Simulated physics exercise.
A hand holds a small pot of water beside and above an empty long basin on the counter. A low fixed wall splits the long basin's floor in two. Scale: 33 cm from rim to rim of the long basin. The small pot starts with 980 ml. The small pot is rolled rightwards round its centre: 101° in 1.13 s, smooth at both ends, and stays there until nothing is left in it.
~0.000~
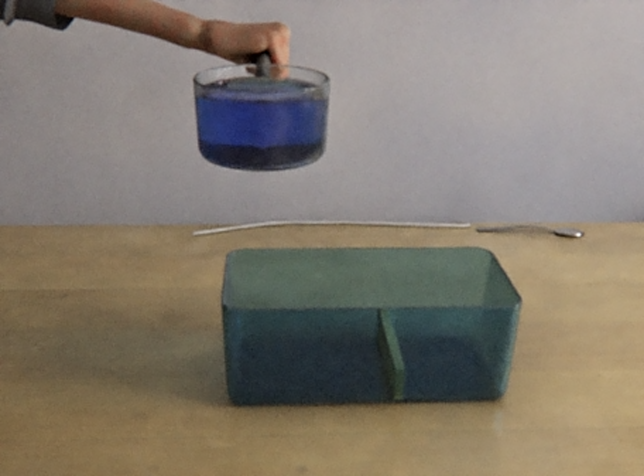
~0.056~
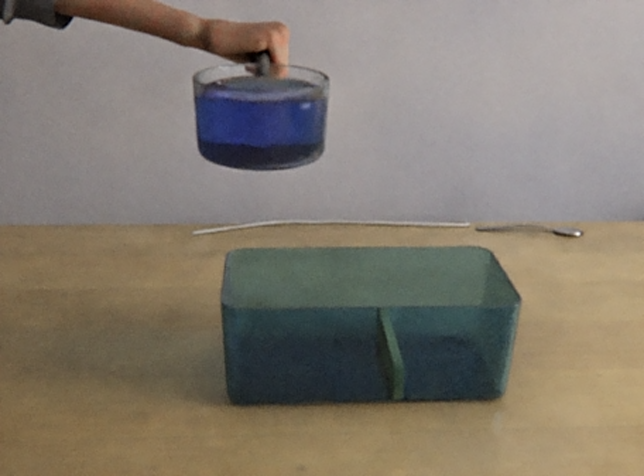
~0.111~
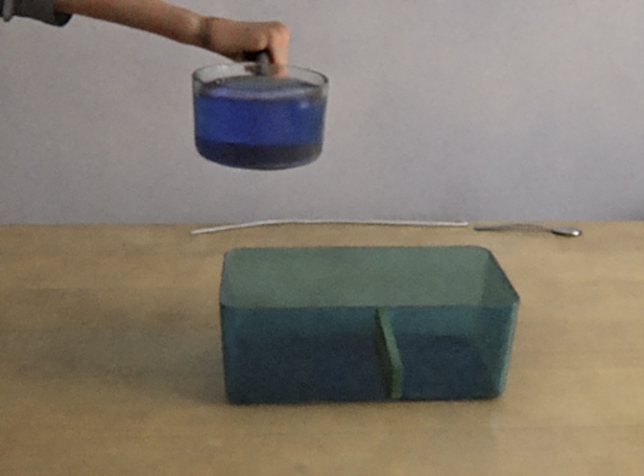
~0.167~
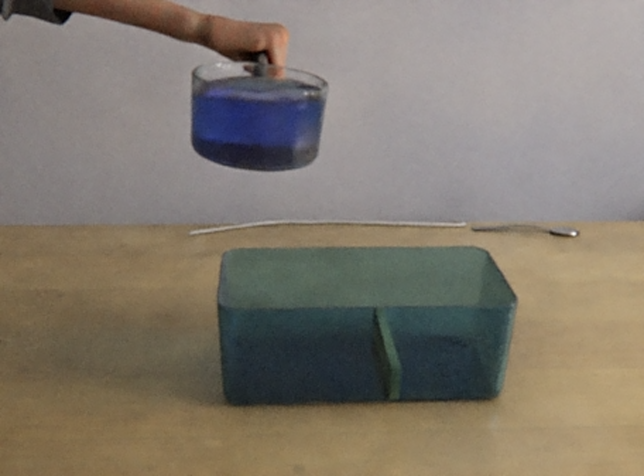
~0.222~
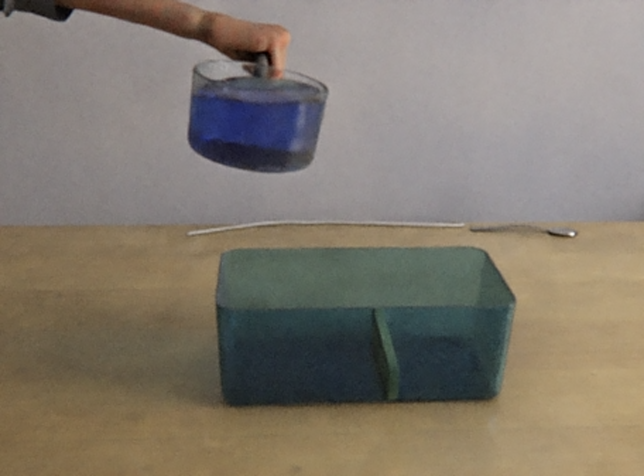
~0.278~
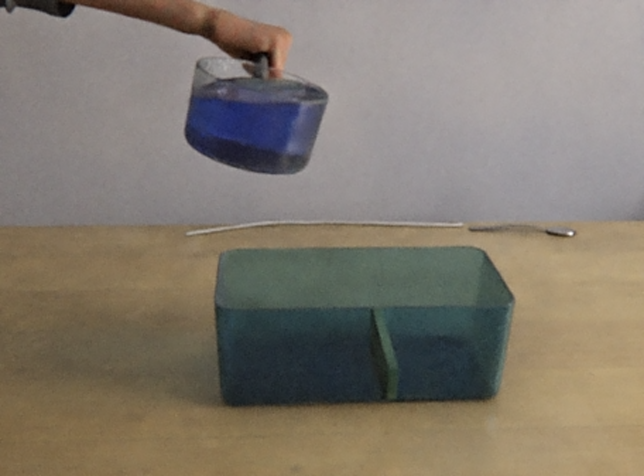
A hand slowly tilts a clear pot of blue liquid rightwards above a divided green basin.
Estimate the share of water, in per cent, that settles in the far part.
The far part has some 58 per cent.
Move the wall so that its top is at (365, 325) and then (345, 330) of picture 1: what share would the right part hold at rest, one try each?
In turn about 80 and 95 per cent.
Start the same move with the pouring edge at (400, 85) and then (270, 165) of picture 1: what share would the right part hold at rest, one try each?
First 75, then 10 per cent.
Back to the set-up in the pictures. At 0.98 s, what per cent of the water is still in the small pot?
Some 12 per cent.
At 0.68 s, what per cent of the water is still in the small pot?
Some 58 per cent.
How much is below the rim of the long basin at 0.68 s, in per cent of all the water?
Near 10 in a hundred.
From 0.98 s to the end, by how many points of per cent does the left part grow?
Some 26 per cent.
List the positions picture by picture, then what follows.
Tilt 0°; pouring edge (328, 80); surface from (198, 89) to (325, 89); the long basin's rim runs from (225, 279) to (506, 276); the wall's top is at (391, 337), in the first picture.
Tilt 1°; pouring edge (328, 80); surface from (198, 87) to (325, 89), in the second picture.
Tilt 2°; pouring edge (328, 82); surface from (196, 87) to (325, 89), in the third picture.
Tilt 5°; pouring edge (327, 86); surface from (195, 88) to (324, 90), in the fourth picture.
Tilt 9°; pouring edge (327, 91); surface from (195, 89) to (324, 92), in the fifth picture.
Tilt 14°; pouring edge (327, 97); surface from (195, 91) to (325, 92), in the sixth picture.
After 0.68 s the tilt is 67° and 58 per cent is still to pour, 4 is left of the wall and 6 right of it.
After 0.98 s the tilt is 97° and 13 per cent is still to pour, 16 is left of the wall and 55 right of it.
After 1.29 s the tilt is 101° and 1 per cent is still to pour, 37 is left of the wall and 58 right of it.
After 1.63 s the tilt is 101° and 0 per cent is still to pour, 41 is left of the wall and 58 right of it.
In the end 42 per cent lies left of the wall, 58 right of it and 1 outside.
